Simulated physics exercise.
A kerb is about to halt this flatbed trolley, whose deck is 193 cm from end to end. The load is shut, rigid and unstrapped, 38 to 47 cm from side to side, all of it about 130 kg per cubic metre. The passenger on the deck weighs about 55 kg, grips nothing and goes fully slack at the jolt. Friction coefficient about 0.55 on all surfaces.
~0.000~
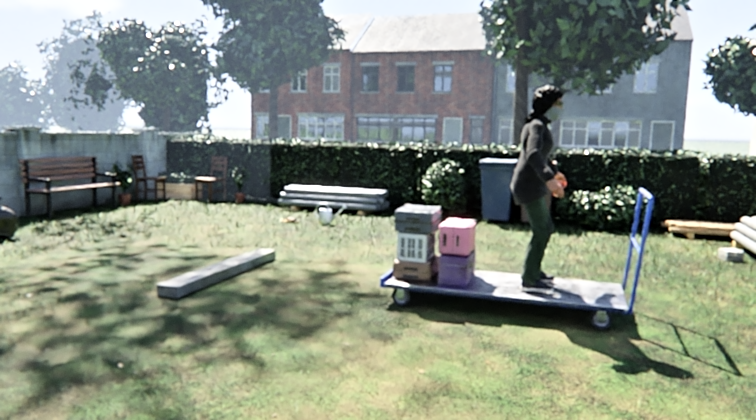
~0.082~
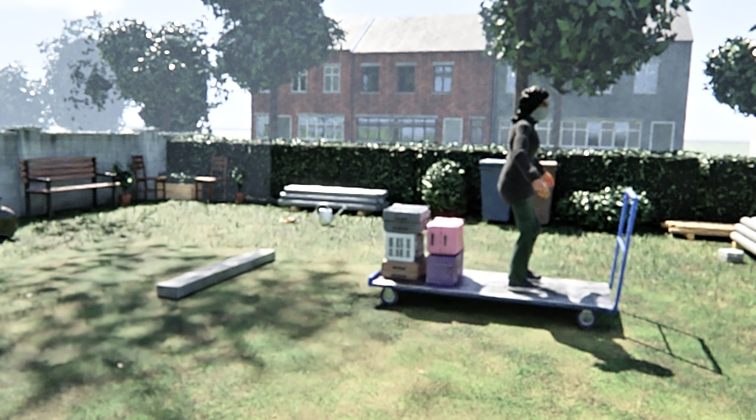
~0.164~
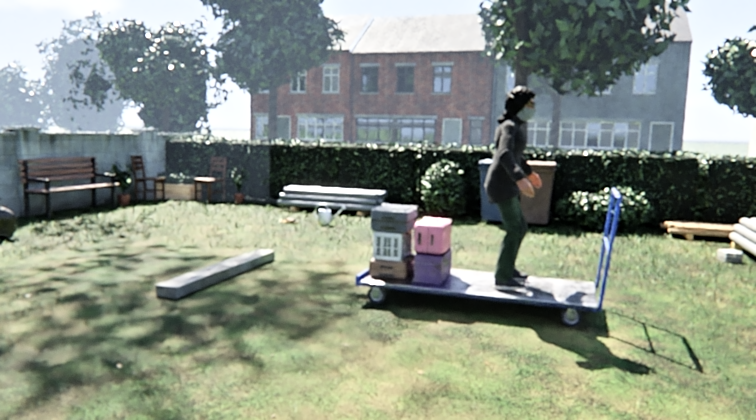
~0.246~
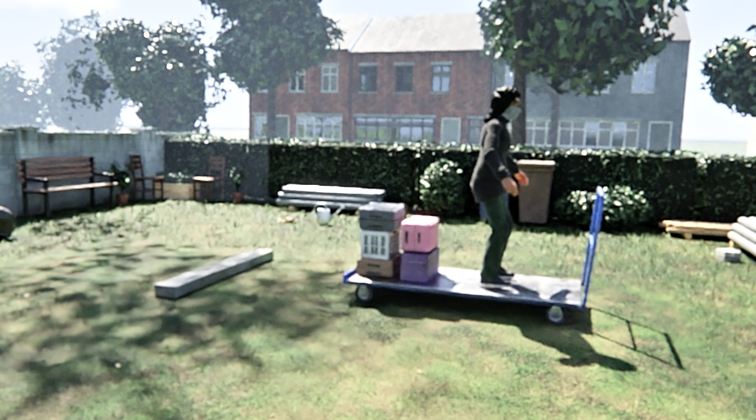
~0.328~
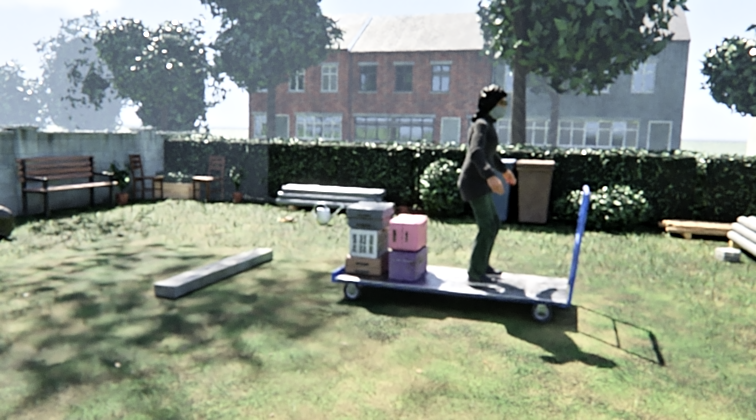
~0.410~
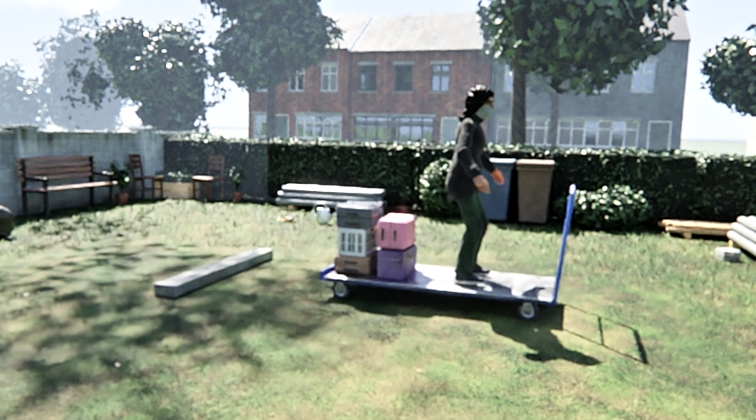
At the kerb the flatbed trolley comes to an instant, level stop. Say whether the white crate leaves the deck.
In the end the white crate ends off the deck.
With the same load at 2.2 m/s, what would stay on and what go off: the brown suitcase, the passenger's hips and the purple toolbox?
In that case brown on, hips on, purple on.
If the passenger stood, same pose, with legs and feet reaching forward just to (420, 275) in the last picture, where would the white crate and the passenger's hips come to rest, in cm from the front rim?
In that case white 20 past, hips 10 past.
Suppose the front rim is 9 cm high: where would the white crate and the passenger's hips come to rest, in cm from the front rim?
Then white 20 past, hips 70 behind.
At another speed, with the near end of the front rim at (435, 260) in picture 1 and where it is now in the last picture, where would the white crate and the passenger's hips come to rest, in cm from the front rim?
In that case white 40 past, hips 10 behind.
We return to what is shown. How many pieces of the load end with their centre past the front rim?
2 of them.
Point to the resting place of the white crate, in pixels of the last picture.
Near (209, 250).
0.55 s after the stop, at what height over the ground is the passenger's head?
Roughly 80 cm above it.
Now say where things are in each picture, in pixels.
The first frame shows white crate (417, 244), pink suitcase (458, 237), rim corner (382, 283); 176 cm still to roll.
The second frame shows white crate (405, 244), pink suitcase (446, 236), rim corner (370, 282); 165 cm still to roll.
The third frame shows white crate (393, 243), pink suitcase (433, 236), rim corner (357, 281); 155 cm still to roll.
The fourth frame shows white crate (381, 241), pink suitcase (420, 234), rim corner (345, 279); 144 cm still to roll.
The fifth frame shows white crate (370, 240), pink suitcase (408, 233), rim corner (333, 278); 134 cm still to roll.
The sixth frame shows white crate (359, 239), pink suitcase (397, 232), rim corner (322, 276); 123 cm still to roll. Speed about 1.3 m/s.
Impact comes at 1.36 s.
After 1.91 s the white crate is 5 cm past the rim, tilted 60°, near (219, 229) in the last picture's view.
After 2.36 s the white crate is 17 cm past the rim, tilted 100°, near (209, 250) in the last picture's view.
After 5.4 s, past the rim, grey suitcase and white crate; behind it, brown suitcase, purple toolbox, pink suitcase and the passenger's hips.
